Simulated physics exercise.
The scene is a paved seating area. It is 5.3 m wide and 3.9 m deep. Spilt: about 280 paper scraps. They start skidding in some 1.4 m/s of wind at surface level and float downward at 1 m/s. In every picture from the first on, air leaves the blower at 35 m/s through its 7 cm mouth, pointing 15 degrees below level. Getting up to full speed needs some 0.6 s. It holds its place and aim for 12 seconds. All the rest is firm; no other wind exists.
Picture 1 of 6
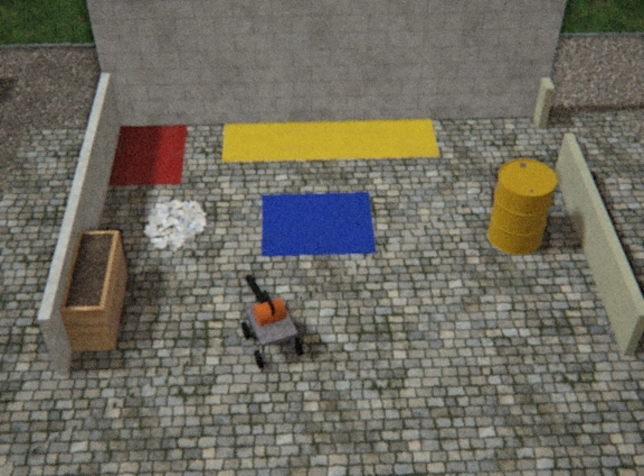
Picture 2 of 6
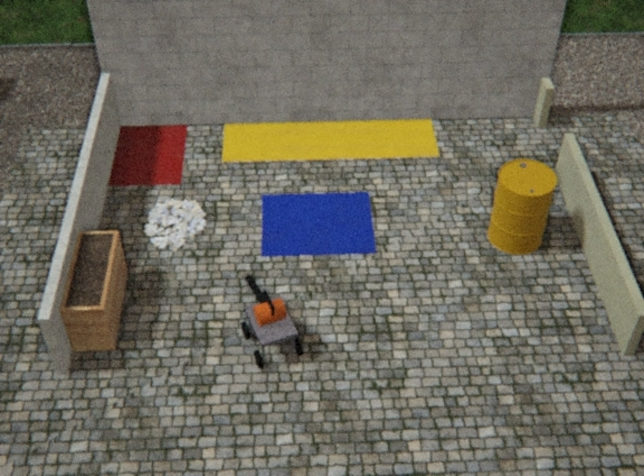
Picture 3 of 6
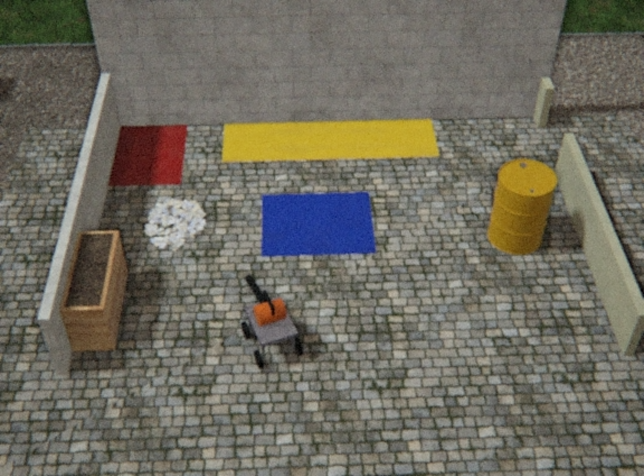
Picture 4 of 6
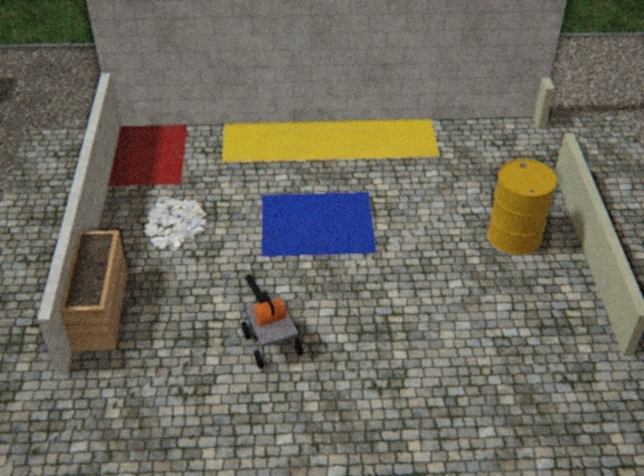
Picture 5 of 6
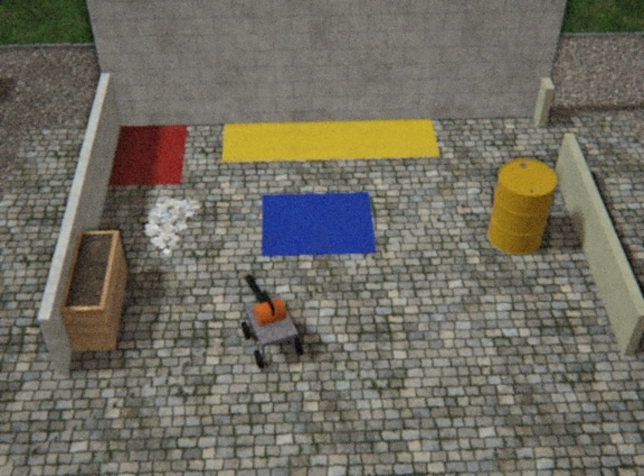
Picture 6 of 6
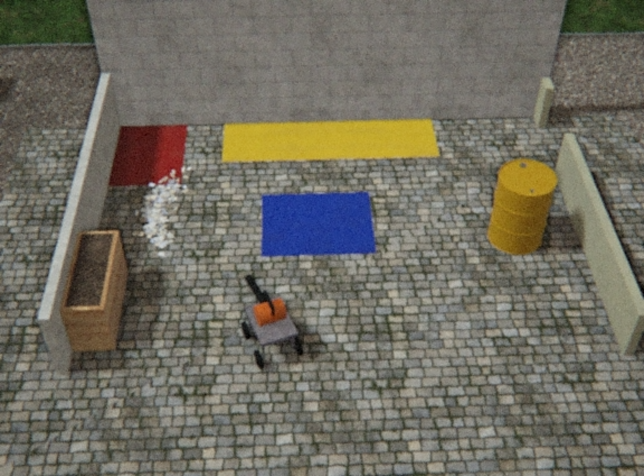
White paper scraps lay still in a loose patch on the paving while a small wheeled blower stood in place, then they shifted and spread upward on the left toward the red patch.
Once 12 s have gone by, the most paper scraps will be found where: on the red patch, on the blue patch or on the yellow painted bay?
At the red one.
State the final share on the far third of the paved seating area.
Share at the end: Close to 90 %.
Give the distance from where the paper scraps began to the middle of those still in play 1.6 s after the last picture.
Displacement of centre: Approx. 1.4 m.
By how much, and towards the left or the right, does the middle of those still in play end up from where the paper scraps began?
It drifted leftward some 0.8 m.
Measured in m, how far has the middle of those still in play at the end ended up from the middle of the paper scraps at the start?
Somewhere near 1.8 m, I reckon.
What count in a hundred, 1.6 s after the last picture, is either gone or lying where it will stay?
Some 20 per cent.
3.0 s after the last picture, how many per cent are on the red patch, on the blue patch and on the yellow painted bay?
About 80 per cent red, 0 per cent blue and 0 per cent yellow.
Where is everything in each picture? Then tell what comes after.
In the first frame, the middle of the paper scraps is near (176, 221), none has stirred yet and the mouth of the blower is at (249, 278).
In the second frame, the middle of the paper scraps is near (176, 219), none has stirred yet, the yellow painted bay is centred on (330, 140), the red patch is centred on (150, 154) and the blue patch is centred on (317, 223).
In the third frame, the middle of the paper scraps is near (176, 219), none has stirred yet, the top of a planter is at (90, 269) and the top of a barrel is at (528, 177).
In the fourth frame, the middle of the paper scraps is near (176, 219) and none has stirred yet.
In the fifth frame, the middle of the paper scraps is near (169, 217), the farthest in sight from the blower is at (158, 205) and about 30 % have left their places.
In the sixth frame, the middle of the paper scraps is near (158, 209), the farthest in sight from the blower is at (183, 170) and about 70 % have left their places.
Then, 1.6 s after the last picture, 0 % are on the yellow painted bay, 75 % on the red patch and 0 % on the blue patch; the middle of those still in play is near (114, 161); 19 % have settled or left.
Then, 3.0 s after the last picture, 0 % are on the yellow painted bay, 79 % on the red patch and 0 % on the blue patch; the middle of those still in play is near (115, 153); 28 % have settled or left.
Then, 5.8 s after the last picture, 0 % are on the yellow painted bay, 82 % on the red patch and 0 % on the blue patch; the middle of those still in play is near (117, 145); 46 % have settled or left.
Then, 11.1 s after the last picture, at the end, 0 % are on the yellow painted bay, 86 % on the red patch and 0 % on the blue patch; the middle of those still in play is near (118, 139).
